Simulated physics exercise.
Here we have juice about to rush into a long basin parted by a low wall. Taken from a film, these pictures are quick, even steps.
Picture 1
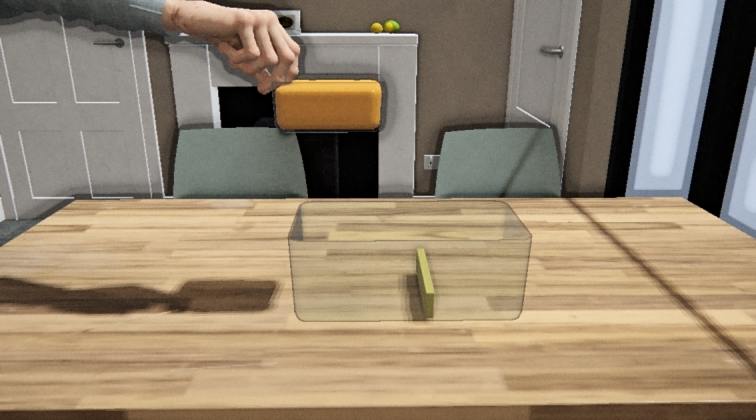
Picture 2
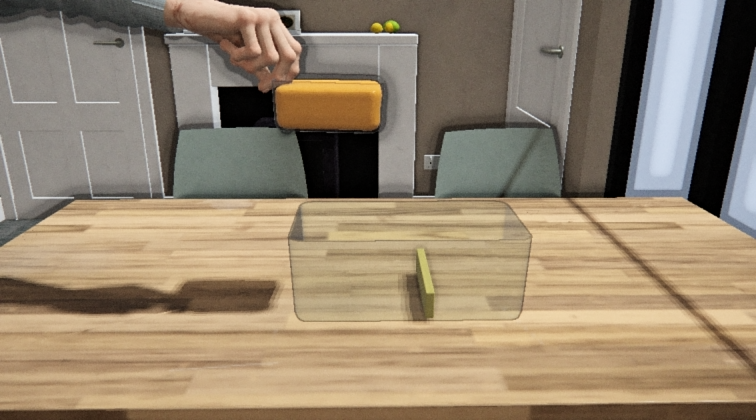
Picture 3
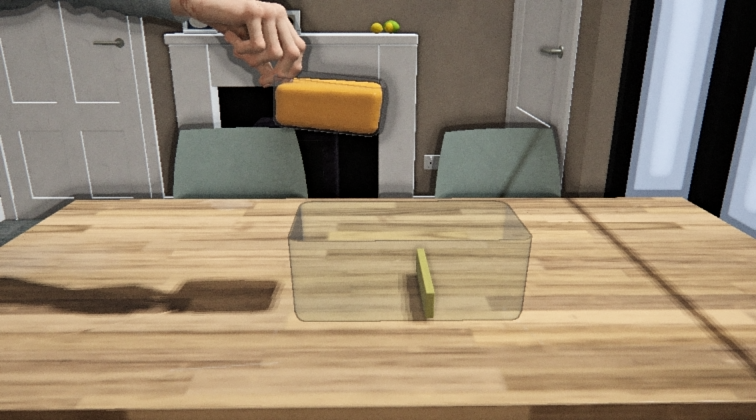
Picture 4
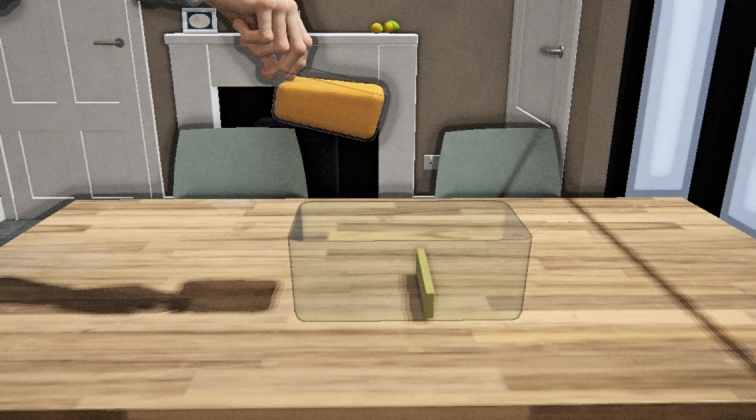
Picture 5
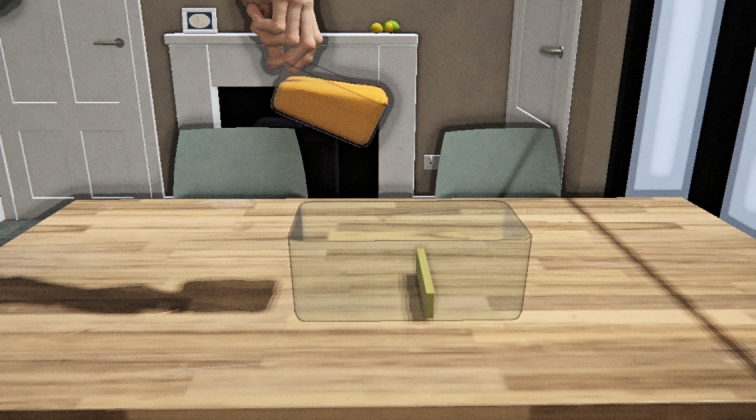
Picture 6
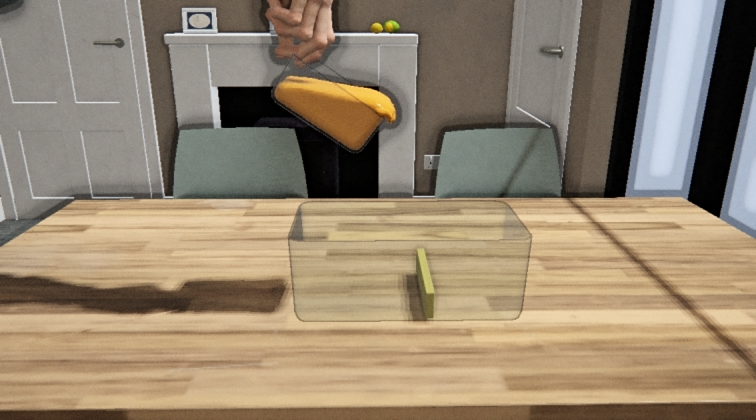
Above a wooden table, a hand tilts an orange container steadily down to the right.
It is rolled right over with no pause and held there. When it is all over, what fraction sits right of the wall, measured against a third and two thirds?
It finishes at between a third and two thirds.
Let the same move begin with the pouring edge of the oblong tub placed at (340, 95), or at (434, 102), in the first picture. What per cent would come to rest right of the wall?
Close to 15 in a hundred, and close to 70 in a hundred.
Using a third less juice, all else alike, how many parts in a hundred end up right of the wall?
Near 25 in a hundred.
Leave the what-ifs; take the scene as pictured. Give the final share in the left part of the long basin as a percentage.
It comes to 45 per cent or so.
A moment on, the oblong tub is tipped on its side and 11 per cent is still to pour, 8 is left of the wall and 29 right of it.
Next, the oblong tub is tipped right over and 2 per cent is still to pour, 37 is left of the wall and 54 right of it.
Then the oblong tub is tipped right over and 0 per cent is still to pour, 46 is left of the wall and 49 right of it.
Later the oblong tub is tipped right over and 0 per cent is still to pour, 47 is left of the wall and 49 right of it.
Finally, 47 per cent lies left of the wall, 49 right of it and 4 outside.
